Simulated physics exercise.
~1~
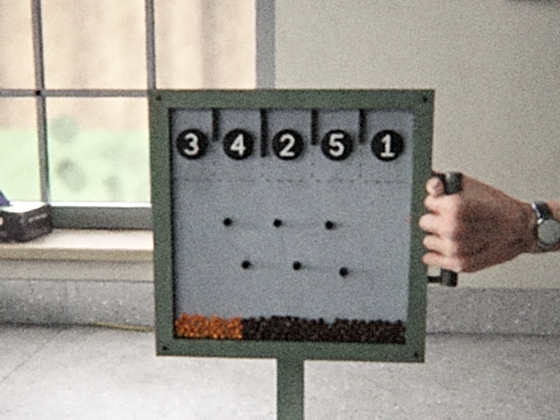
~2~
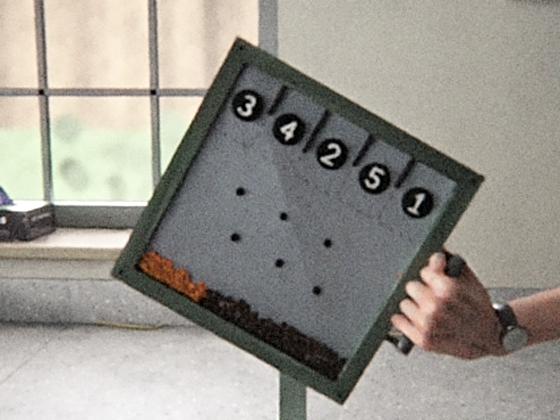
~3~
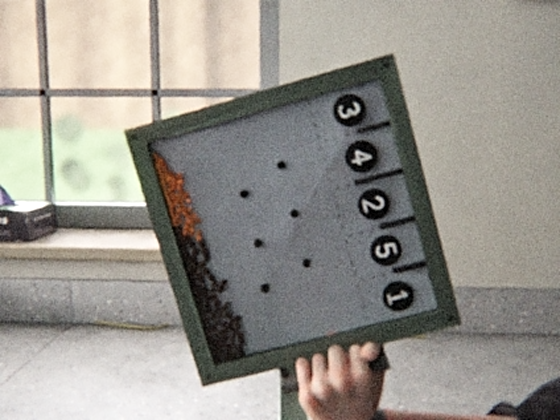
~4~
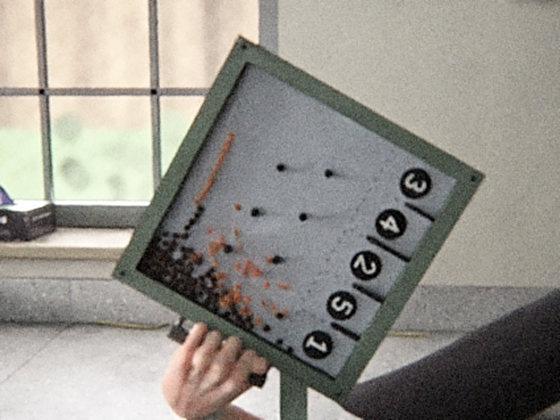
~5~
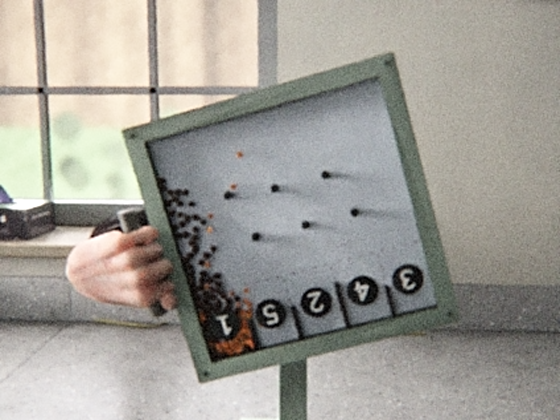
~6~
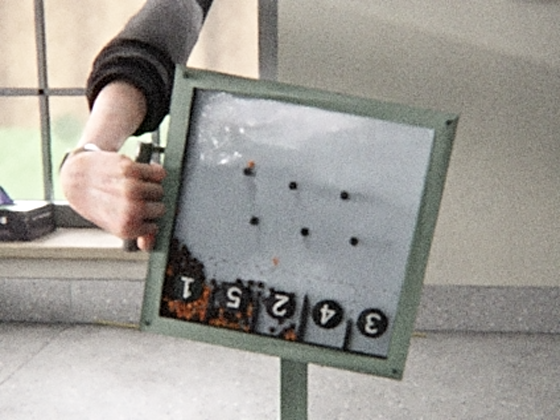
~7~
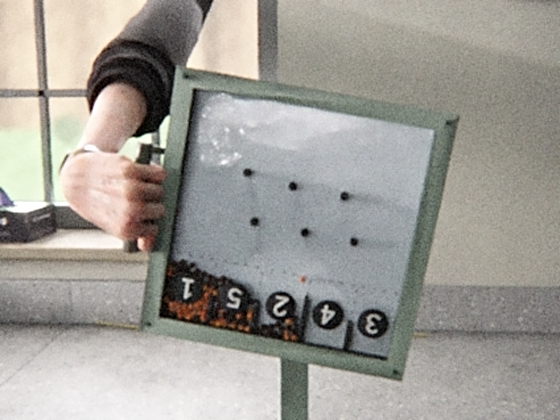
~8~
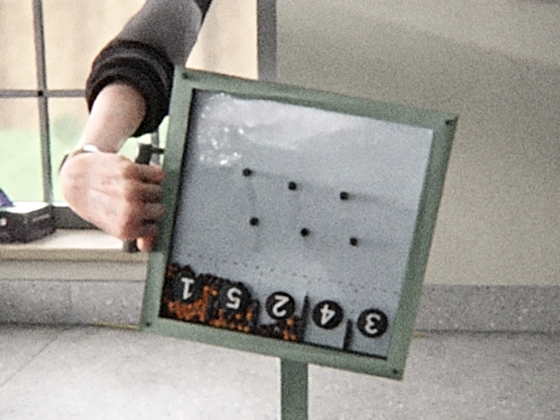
A hand turns a framed bead box clockwise until upside down, orange and dark beads tumbling and settling in the left-hand pockets.
